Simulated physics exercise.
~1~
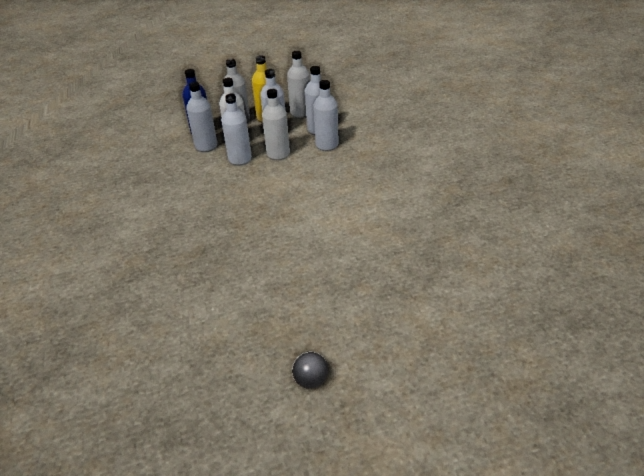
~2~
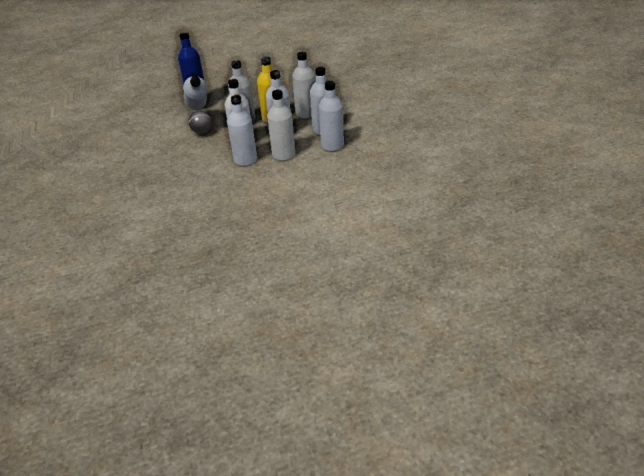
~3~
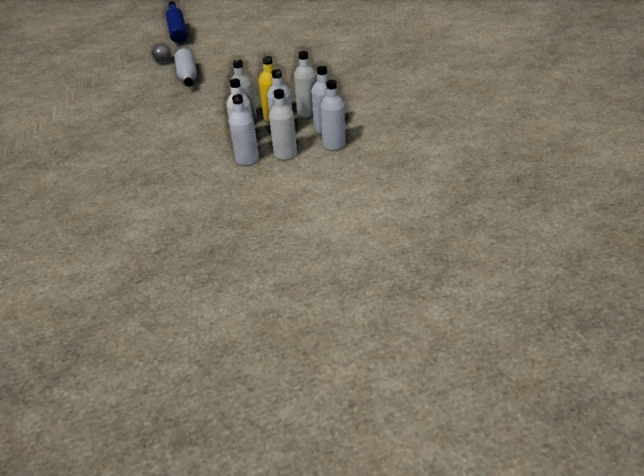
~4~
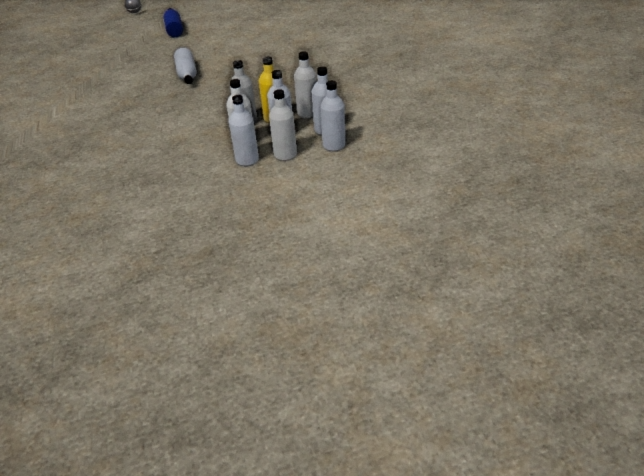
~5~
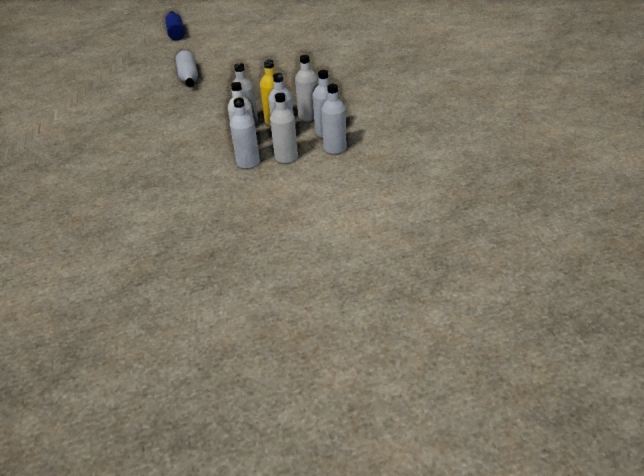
A dark steel ball rolls away from the camera towards a cluster of capped bottles and strikes its left edge, knocking over a blue bottle and a pale grey one, then rolls out of view at upper left while the yellow bottle and the others stay standing.
